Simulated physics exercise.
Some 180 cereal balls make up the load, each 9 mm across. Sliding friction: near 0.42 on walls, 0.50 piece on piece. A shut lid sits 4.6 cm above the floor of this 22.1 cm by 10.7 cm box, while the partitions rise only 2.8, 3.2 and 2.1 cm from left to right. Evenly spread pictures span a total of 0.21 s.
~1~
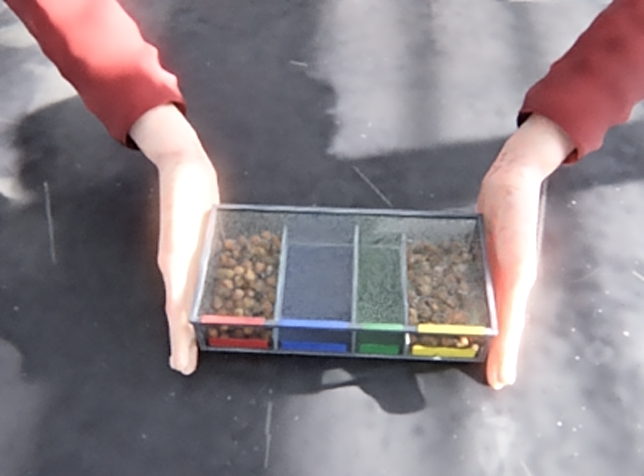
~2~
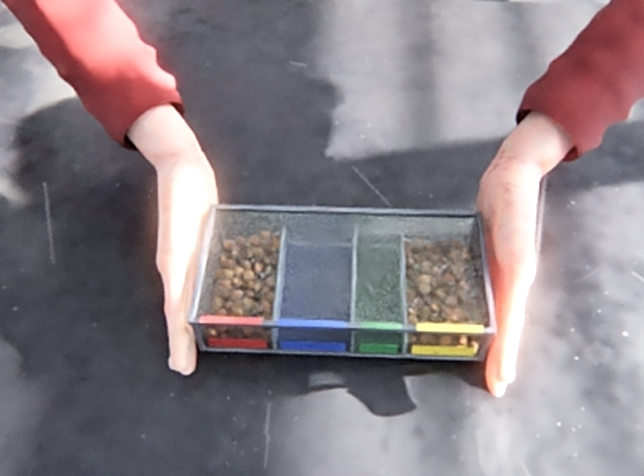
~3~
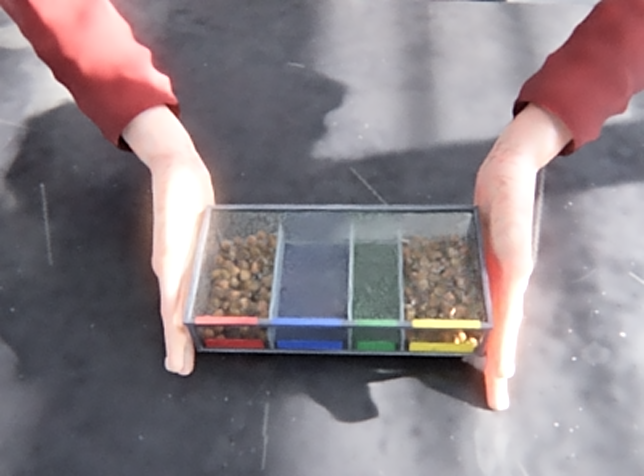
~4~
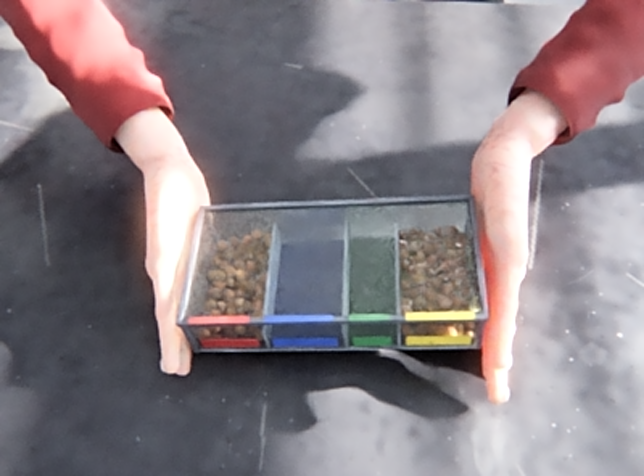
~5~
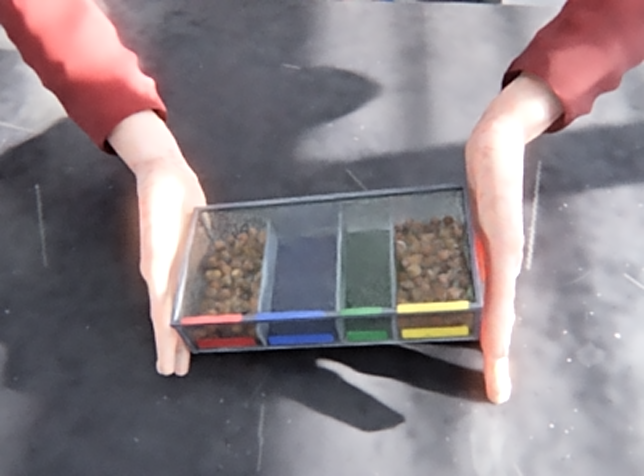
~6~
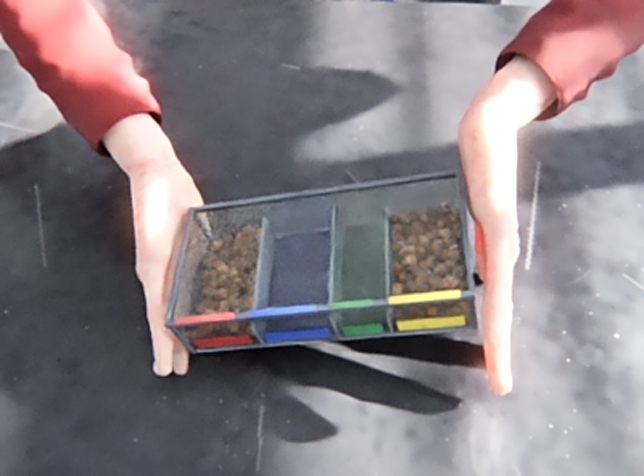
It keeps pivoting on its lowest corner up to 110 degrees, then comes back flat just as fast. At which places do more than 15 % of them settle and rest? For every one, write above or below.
Red above, blue below, green below, yellow below.
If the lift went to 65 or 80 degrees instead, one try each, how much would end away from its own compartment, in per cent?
Roughly 5 percent, then roughly 30 percent.
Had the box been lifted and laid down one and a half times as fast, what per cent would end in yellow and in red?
Result: Yellow = 0 %; red = 85 %.
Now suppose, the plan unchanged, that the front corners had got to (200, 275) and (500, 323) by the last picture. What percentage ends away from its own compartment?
That gives some 25 per cent.
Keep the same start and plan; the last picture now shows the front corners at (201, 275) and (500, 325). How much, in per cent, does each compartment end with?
That leaves red with 25 percent, blue with 5, green with 0 and yellow with 70 percent.
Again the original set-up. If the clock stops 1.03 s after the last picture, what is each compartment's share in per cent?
Red 50, blue 10, green 20, yellow 15.
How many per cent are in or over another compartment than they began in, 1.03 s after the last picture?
35 %.
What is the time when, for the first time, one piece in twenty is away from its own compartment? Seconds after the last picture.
0.85 s or so.
Then, 1.03 s after the last picture, tilt 110 degrees; red 50 %, blue 10 %, green 20 %, yellow 15 %.
Then, 1.72 s after the last picture, tilt 50 degrees; red 90 %, green 5 %.
Then, 2.44 s after the last picture, tilt 0 degrees; red 90 %, green 5 %.
In the end, red 90 %, blue 0 %, green 5 %, yellow 0 %.
